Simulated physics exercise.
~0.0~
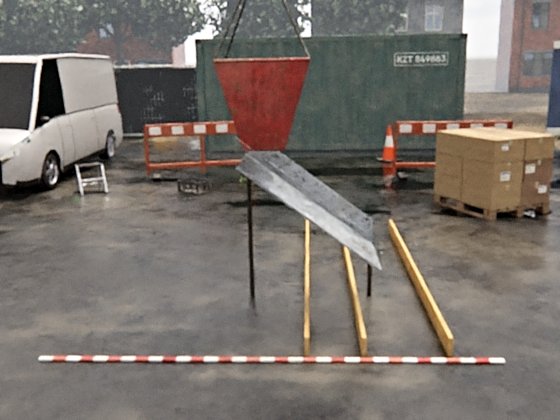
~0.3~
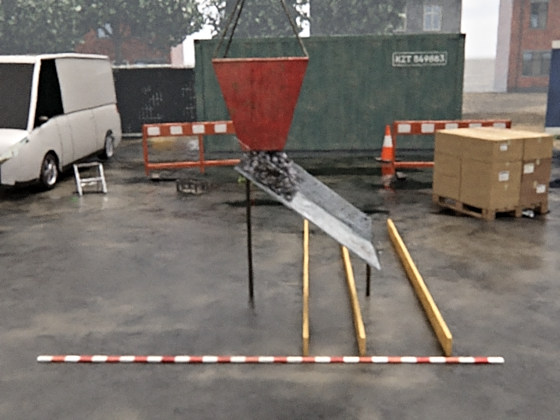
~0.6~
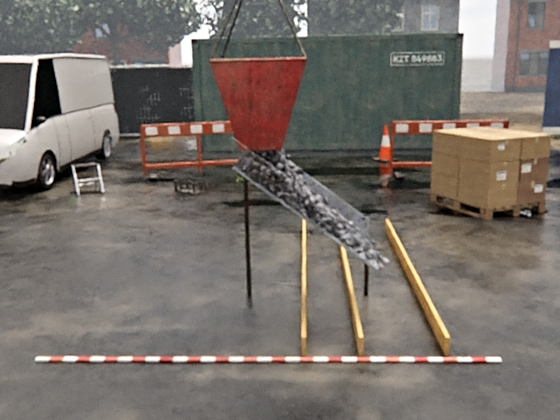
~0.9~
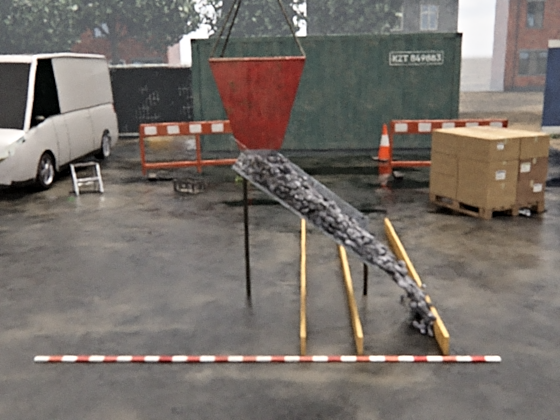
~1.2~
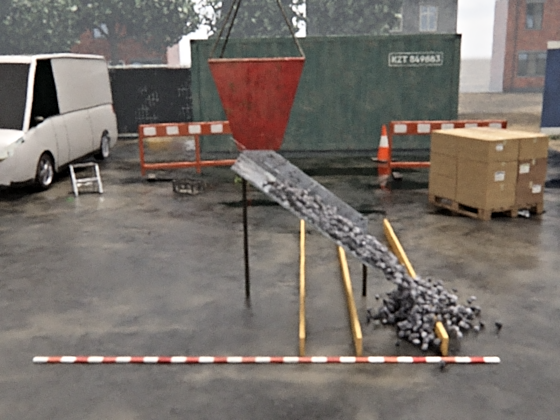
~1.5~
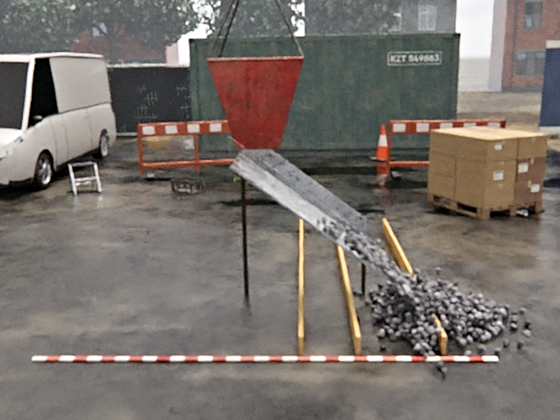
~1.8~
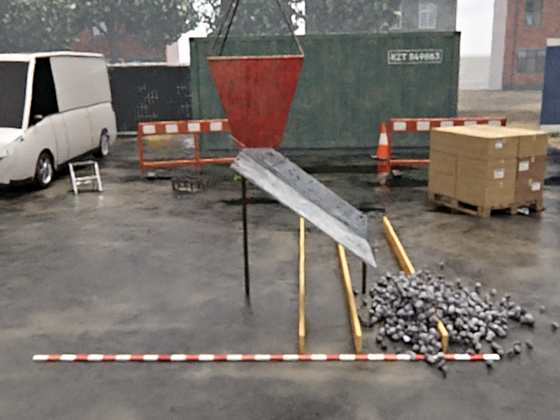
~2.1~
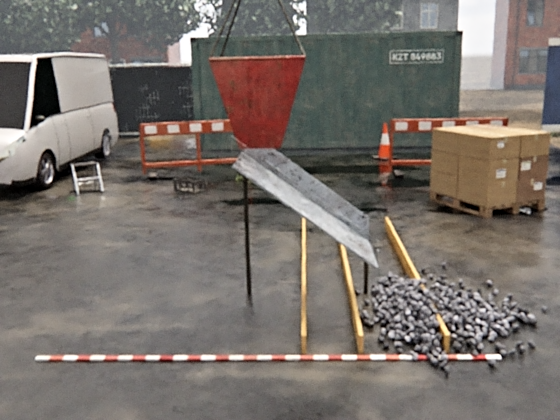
In this clip, grey stones drop from a red skip hanging above a fixed sloping metal chute, slide down to the right and spill onto wet ground, ending in a still, scattered heap around the rightmost wooden board, with the skip and chute emptied.
